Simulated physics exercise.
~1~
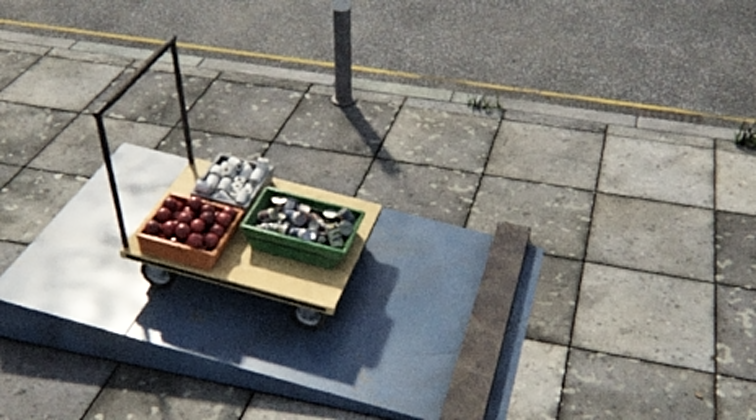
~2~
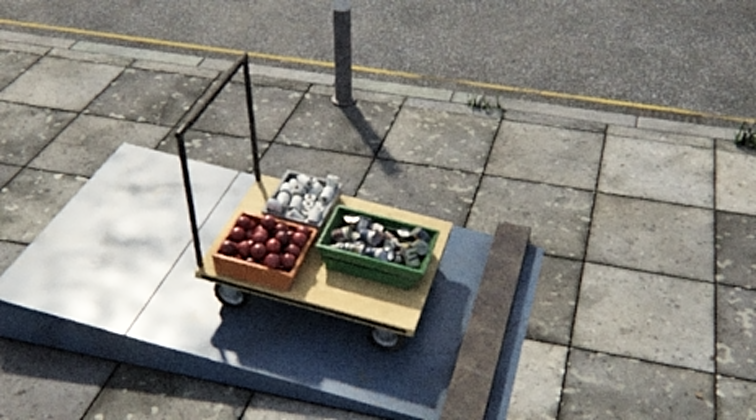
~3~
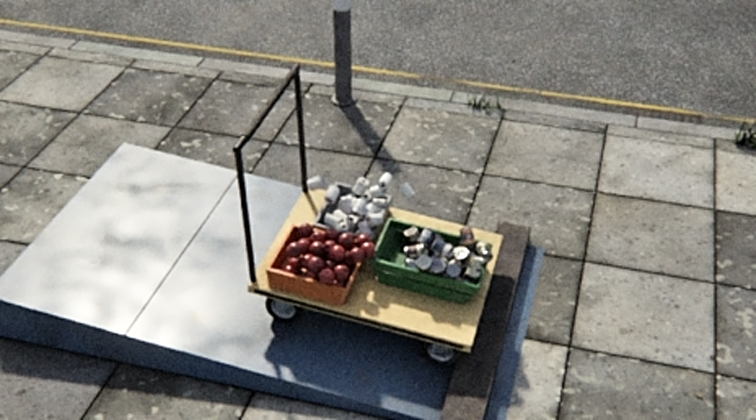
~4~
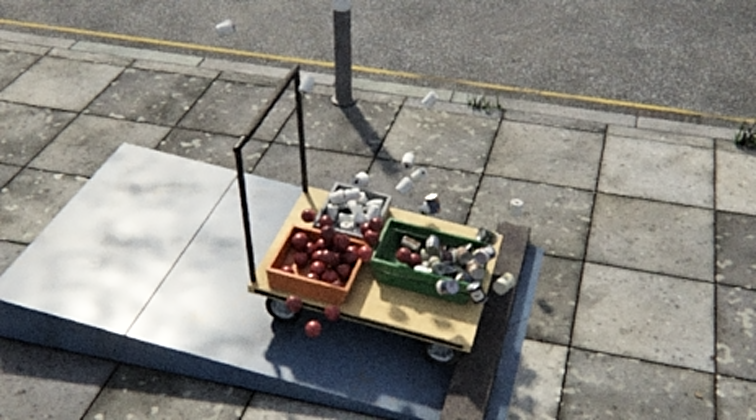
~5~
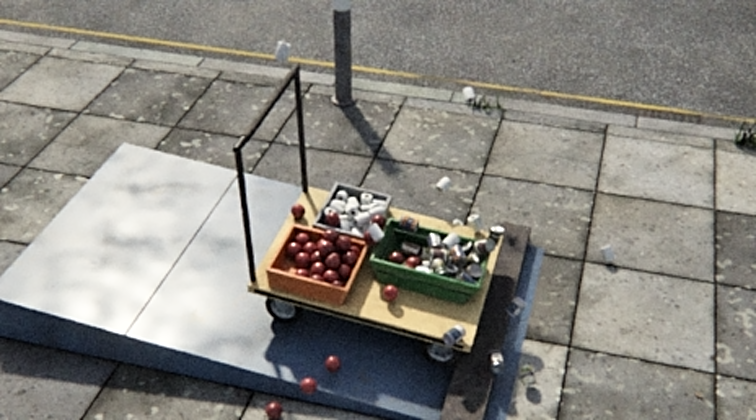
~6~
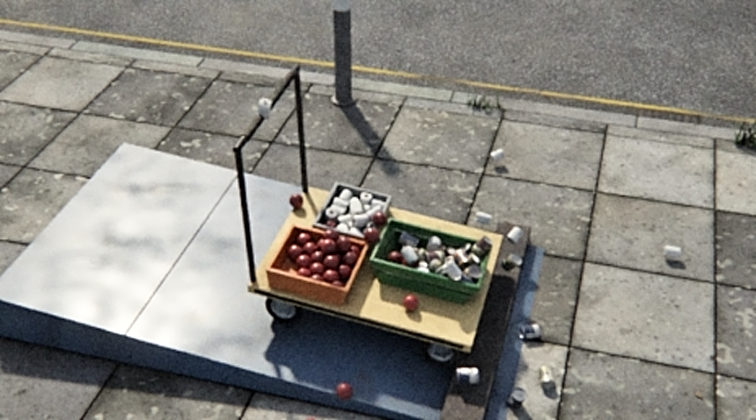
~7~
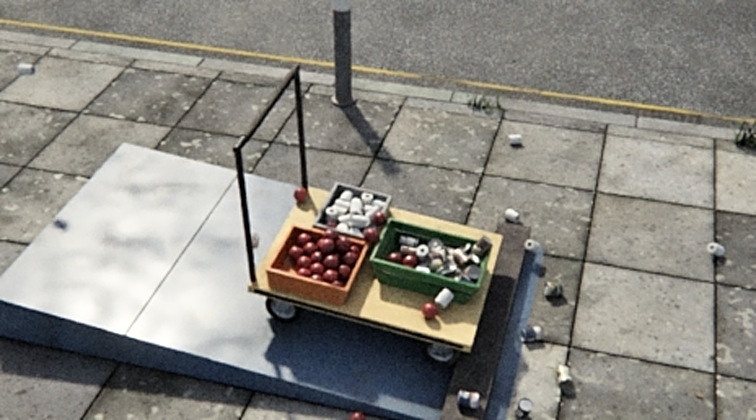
On a sloping ramp, a loaded cart rolls right, stops at a beam, and spills apples, tins and rolls.
